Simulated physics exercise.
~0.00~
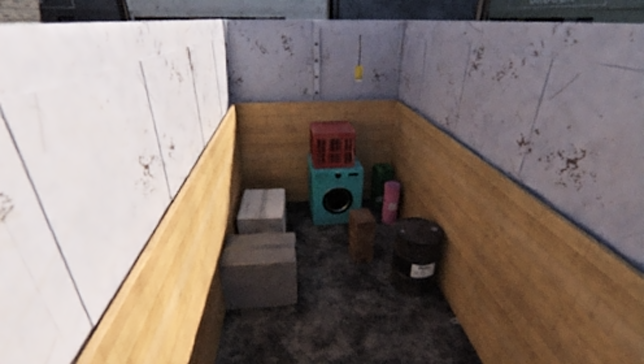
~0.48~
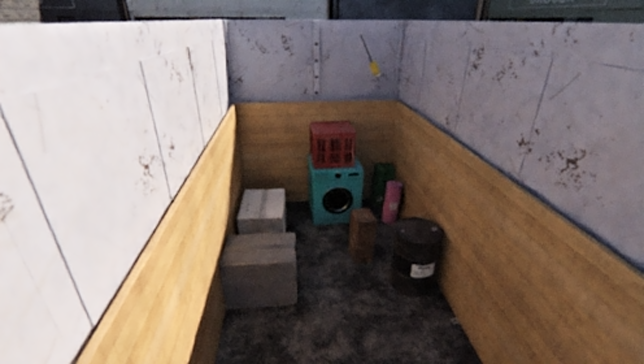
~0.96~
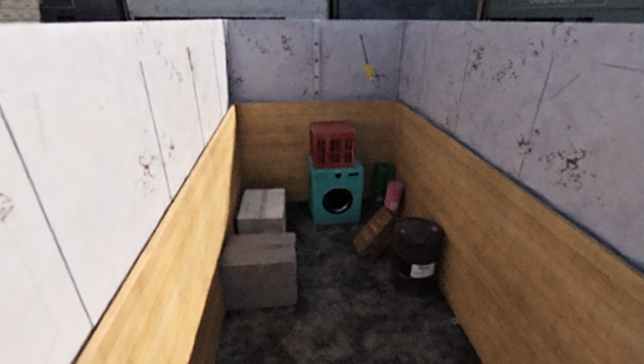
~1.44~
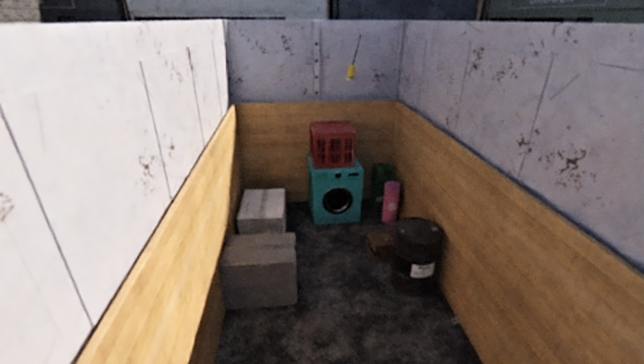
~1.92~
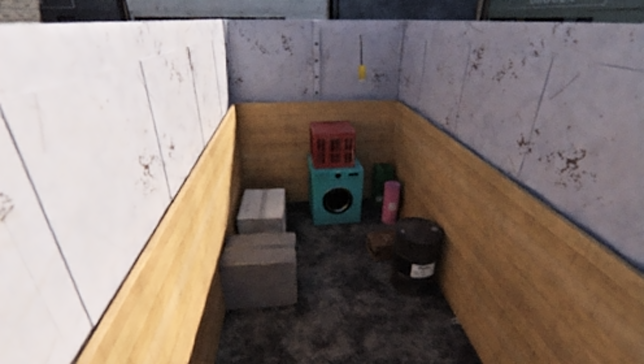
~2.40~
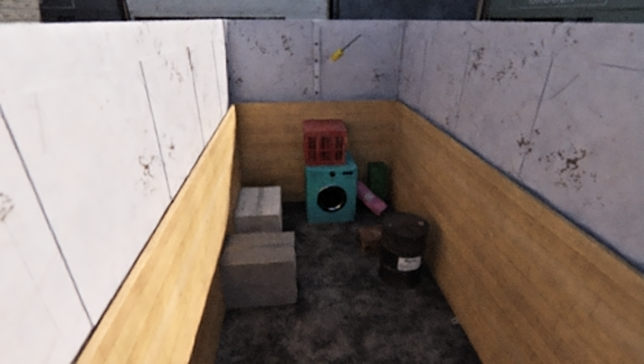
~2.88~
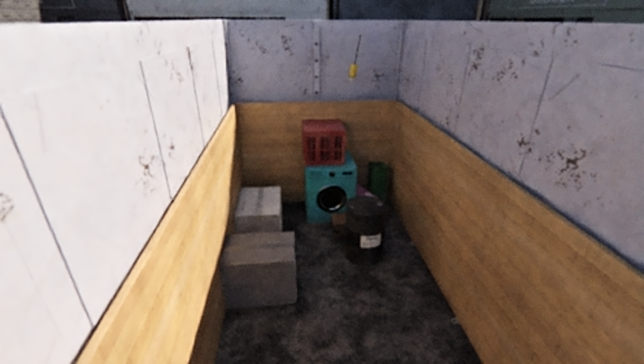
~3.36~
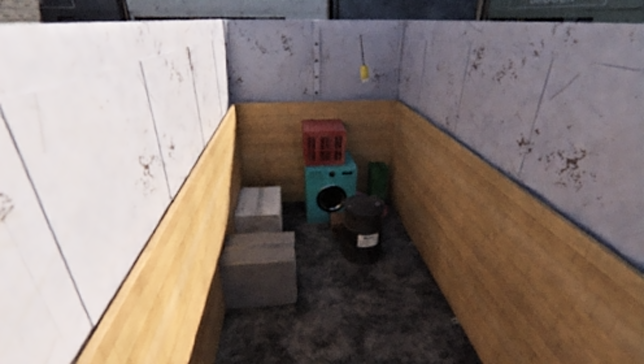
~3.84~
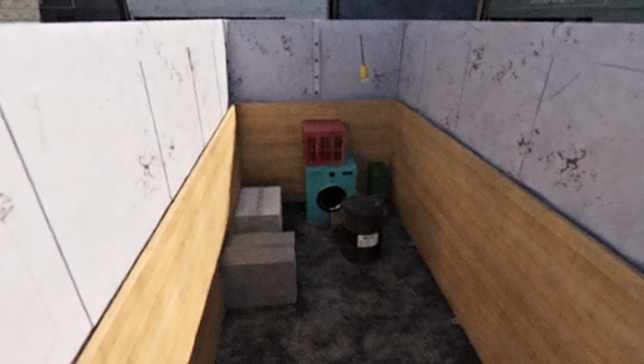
A brown box tips over, then a pink canister falls and a black drum slides left.
